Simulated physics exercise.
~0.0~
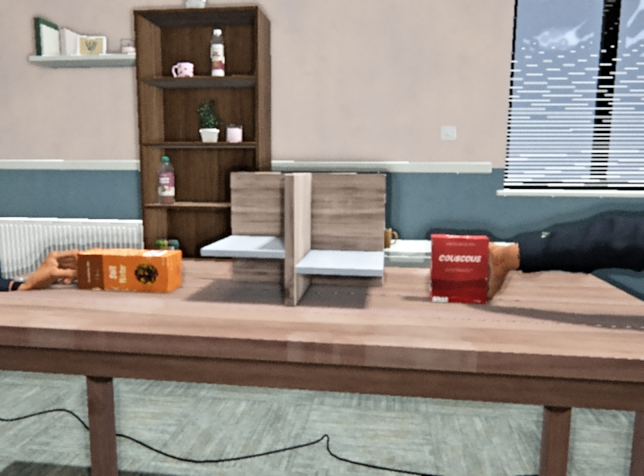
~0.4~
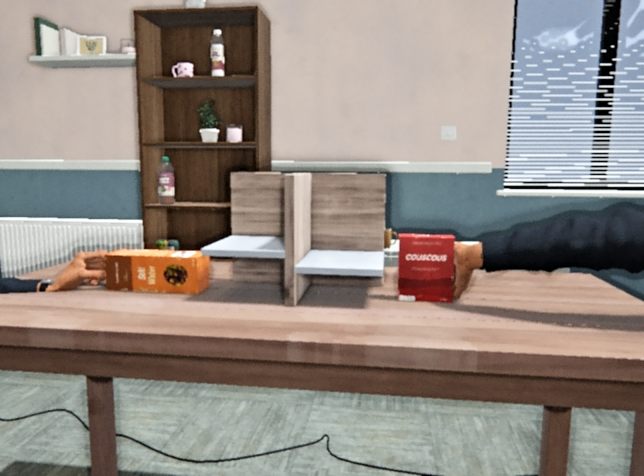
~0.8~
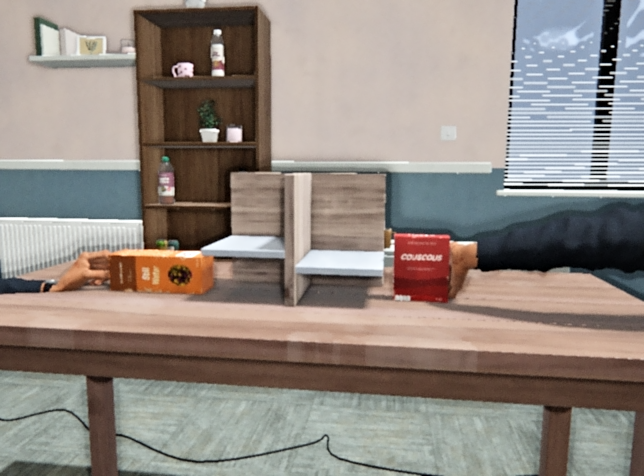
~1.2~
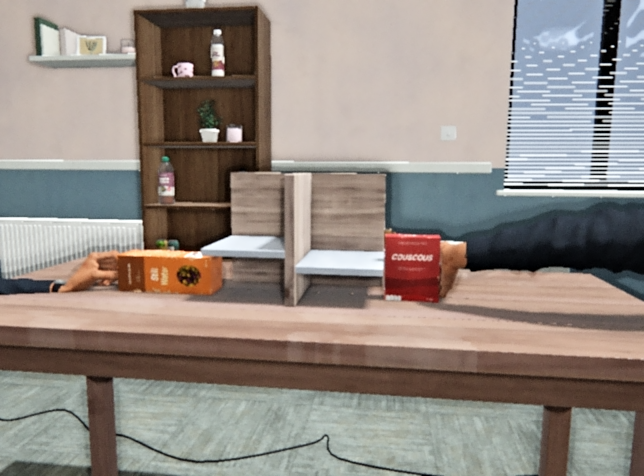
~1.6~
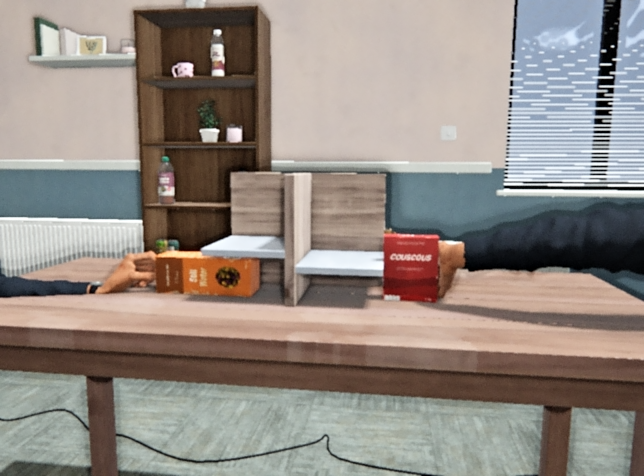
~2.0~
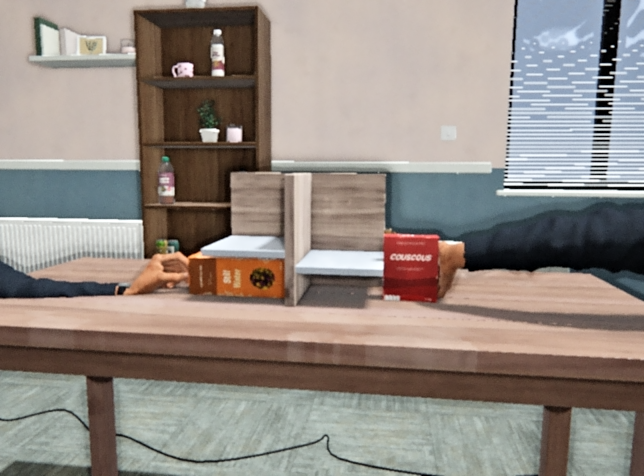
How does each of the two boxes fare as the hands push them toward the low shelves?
The upright red packet stops at the edge of the right shelf, while the orange carton lying on its side slides in under the left one.
